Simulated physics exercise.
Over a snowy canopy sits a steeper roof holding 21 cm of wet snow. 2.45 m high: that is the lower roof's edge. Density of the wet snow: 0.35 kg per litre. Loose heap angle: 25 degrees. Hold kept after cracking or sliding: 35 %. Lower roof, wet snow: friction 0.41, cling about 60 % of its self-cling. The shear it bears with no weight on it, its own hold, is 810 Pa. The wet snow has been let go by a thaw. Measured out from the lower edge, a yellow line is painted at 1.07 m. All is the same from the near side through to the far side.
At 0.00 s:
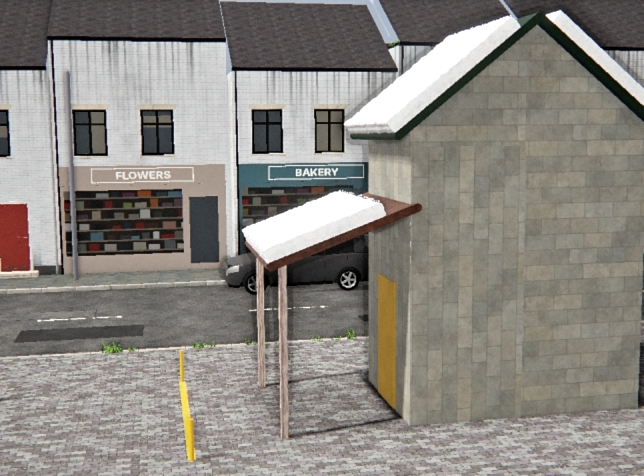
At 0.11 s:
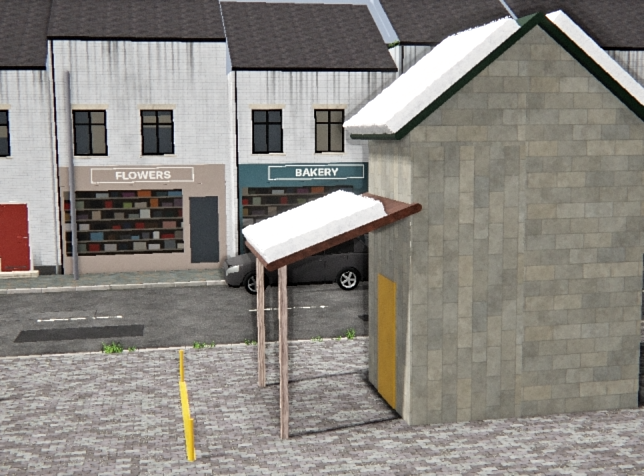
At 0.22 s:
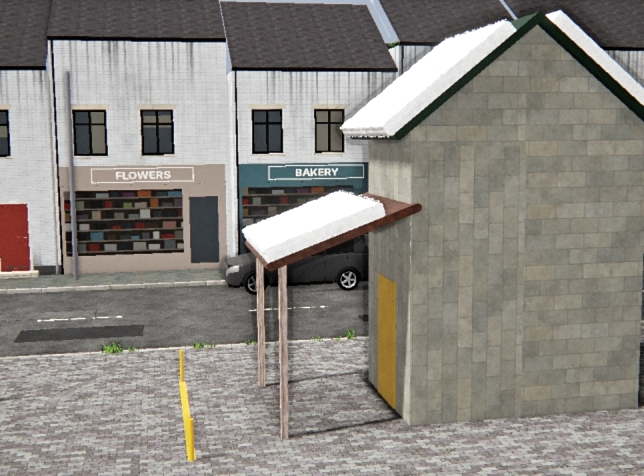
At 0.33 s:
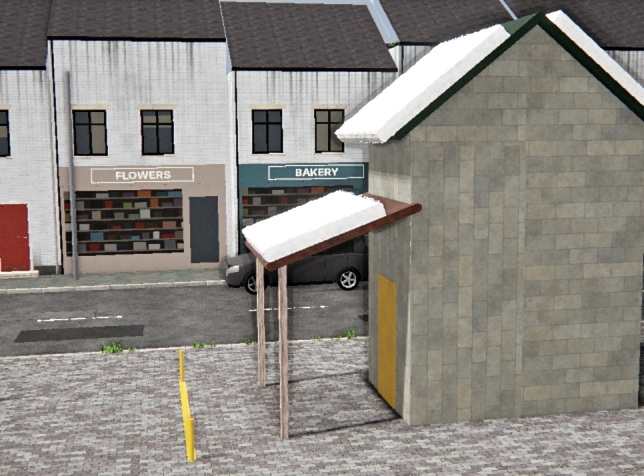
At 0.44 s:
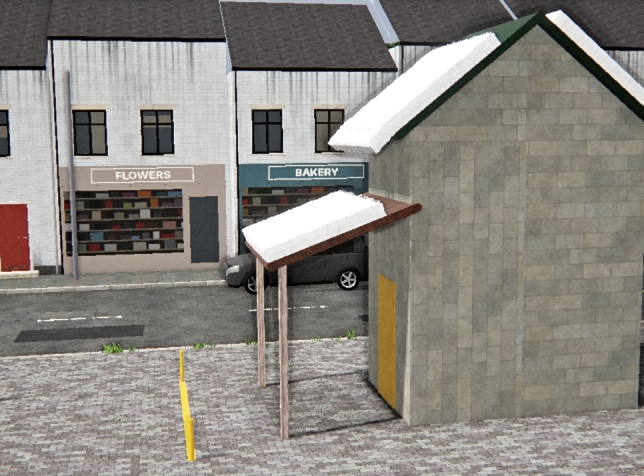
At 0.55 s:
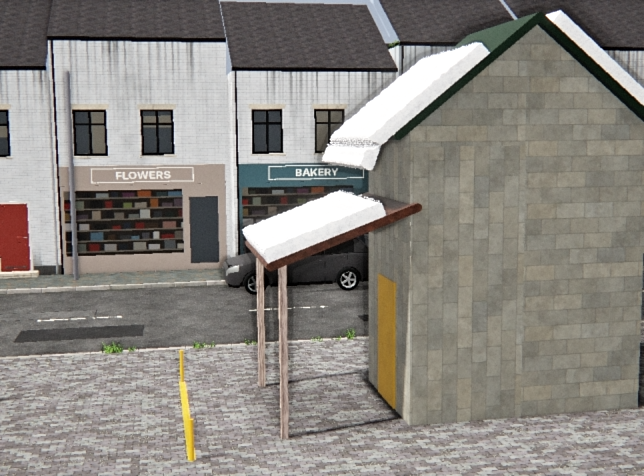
Wet snow slides down the steep roof, its front pushing past the edge and cracking.
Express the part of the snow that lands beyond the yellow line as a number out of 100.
Roughly 33 per cent.
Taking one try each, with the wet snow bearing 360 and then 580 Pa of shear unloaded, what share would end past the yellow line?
First try roughly 55 per cent, second try roughly 45 per cent.
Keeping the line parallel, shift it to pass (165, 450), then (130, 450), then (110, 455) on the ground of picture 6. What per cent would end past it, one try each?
Respectively 22, 10 and 6 percent would end past it.
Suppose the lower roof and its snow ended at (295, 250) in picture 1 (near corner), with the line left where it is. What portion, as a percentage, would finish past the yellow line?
That would be roughly 45 percent.
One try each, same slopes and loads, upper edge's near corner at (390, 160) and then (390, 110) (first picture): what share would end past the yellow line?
In that order: 10 %, 45 %.
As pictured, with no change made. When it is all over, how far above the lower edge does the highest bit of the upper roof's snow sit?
The snow's top stands about 0.8 m above the lower edge.
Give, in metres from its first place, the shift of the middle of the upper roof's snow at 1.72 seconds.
I'd say close to 4.0 m.
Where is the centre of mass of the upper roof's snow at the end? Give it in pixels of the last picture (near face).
Centre: Approx. (202, 376) px, near face.
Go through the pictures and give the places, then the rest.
In the first frame, front end of the wet snow at (393, 123).
In the second frame, front end of the wet snow at (391, 125), its middle shifted 2.1 cm.
In the third frame, front end of the wet snow at (388, 128), its middle shifted 8.8 cm, 4 % of it past the upper edge, in one piece.
In the fourth frame, front end of the wet snow at (381, 132), its middle shifted 21 cm, 9 % of it past the upper edge, in one piece.
In the fifth frame, front end of the wet snow at (373, 141), its middle shifted 37 cm, 16 % of it past the upper edge, cracking.
In the sixth frame, front end of the wet snow at (364, 158), its middle shifted 60 cm, 26 % of it past the upper edge, cracking.
By 1.09 s, none is below the lower edge and 0 % is past the line.
By 1.72 s, 24 % is below the lower edge and 4 % is past the line.
By 2.36 s, 57 % is below the lower edge and 30 % is past the line.
By 3.00 s, 57 % is below the lower edge and 33 % is past the line.
By 3.10 s, at the end, 57 % is below the lower edge and 33 % is past the line.
